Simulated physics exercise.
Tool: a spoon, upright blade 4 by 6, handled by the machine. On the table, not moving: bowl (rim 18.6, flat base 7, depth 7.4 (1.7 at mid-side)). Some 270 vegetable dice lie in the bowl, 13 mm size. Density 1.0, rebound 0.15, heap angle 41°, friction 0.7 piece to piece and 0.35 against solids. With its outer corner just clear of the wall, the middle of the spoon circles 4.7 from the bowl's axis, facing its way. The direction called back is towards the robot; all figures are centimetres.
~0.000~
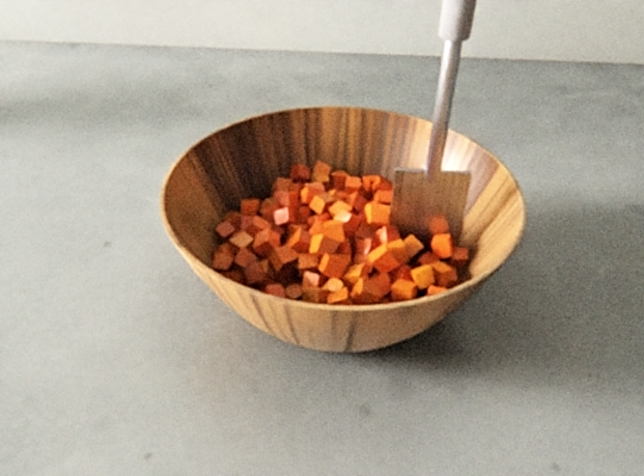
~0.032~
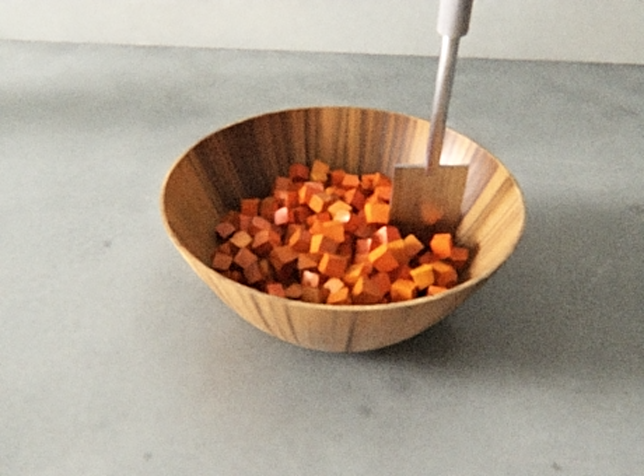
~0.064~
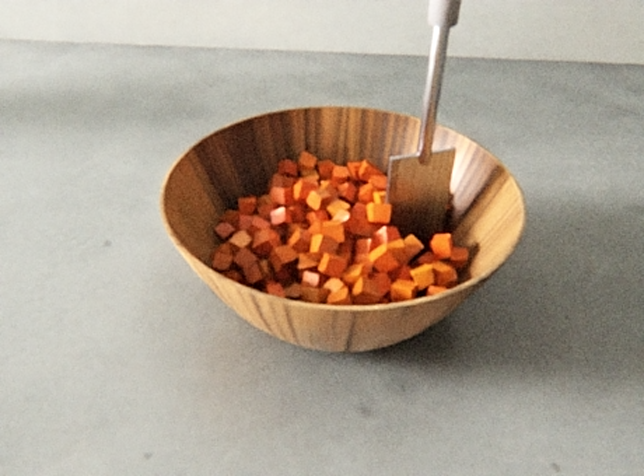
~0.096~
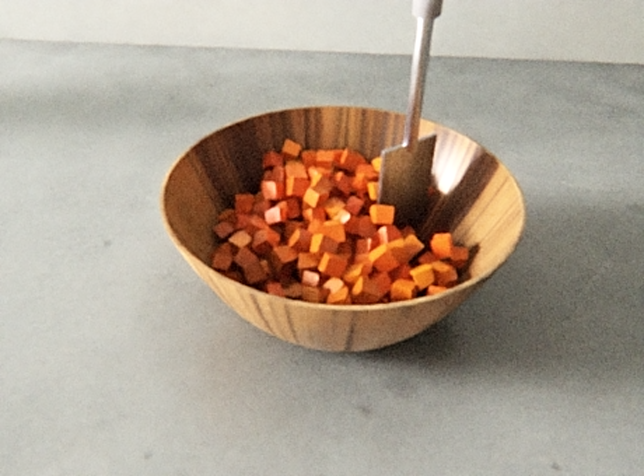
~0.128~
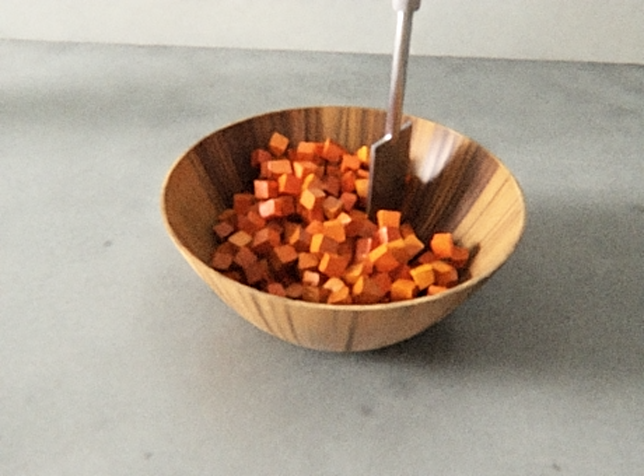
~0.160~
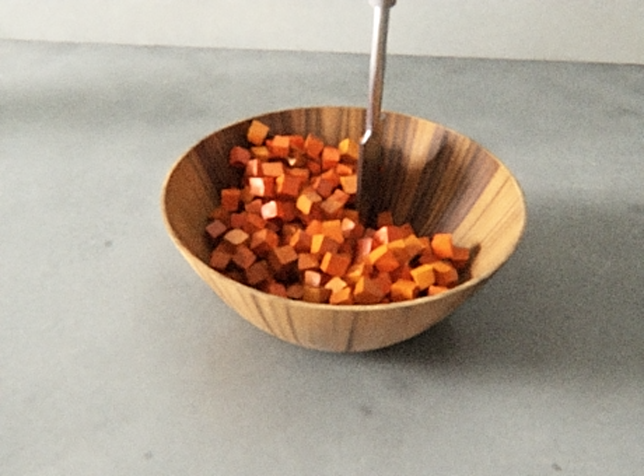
A wide wooden bowl with dark and light stripes sits on a plain grey tabletop in front of a pale wall, seen from above at an angle by a still camera. Small orange cubes fill its lower part, and a flat metal blade on a thin upright handle stands among them at the right. The blade sweeps leftward along the bowl's far side, turning edge-on and pushing cubes into a higher pile at the back left.
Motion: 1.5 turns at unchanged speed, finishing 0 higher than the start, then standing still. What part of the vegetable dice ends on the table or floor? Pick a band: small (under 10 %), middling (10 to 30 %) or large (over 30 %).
Middling.
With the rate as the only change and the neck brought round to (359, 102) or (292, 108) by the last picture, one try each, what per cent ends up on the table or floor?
Close to 25 and 45 in a hundred.
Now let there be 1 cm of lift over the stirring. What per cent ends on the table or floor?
Around 20 %.
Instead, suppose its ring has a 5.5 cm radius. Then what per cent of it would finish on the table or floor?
Roughly 15 percent, I'd expect.
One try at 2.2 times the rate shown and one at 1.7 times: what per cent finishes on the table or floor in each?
First try close to 55, second close to 40, in per cent.
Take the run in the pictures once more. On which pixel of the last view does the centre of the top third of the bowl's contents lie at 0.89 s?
(290, 149).
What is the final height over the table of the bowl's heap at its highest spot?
Around 8.5 cm above the table.
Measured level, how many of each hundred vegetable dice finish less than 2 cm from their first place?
Around 10 in a hundred, roughly.
By 0.52 s, 254° round, highest piece 9 above the table; 256 in the bowl, 8 on the table or floor, 5 in flight or on the tool.
By 0.89 s, 78° round, highest piece 9 above the table; 241 in the bowl, 21 on the table or floor, 7 in flight or on the tool.
By 1.27 s, 180° round, highest piece 8 above the table; 226 in the bowl, 43 on the table or floor.
By 1.97 s, 180° round, highest piece 8 above the table; 226 in the bowl, 43 on the table or floor.
Final count, 226 in the bowl, 43 on the table or floor. That is 16 % on the table or floor.
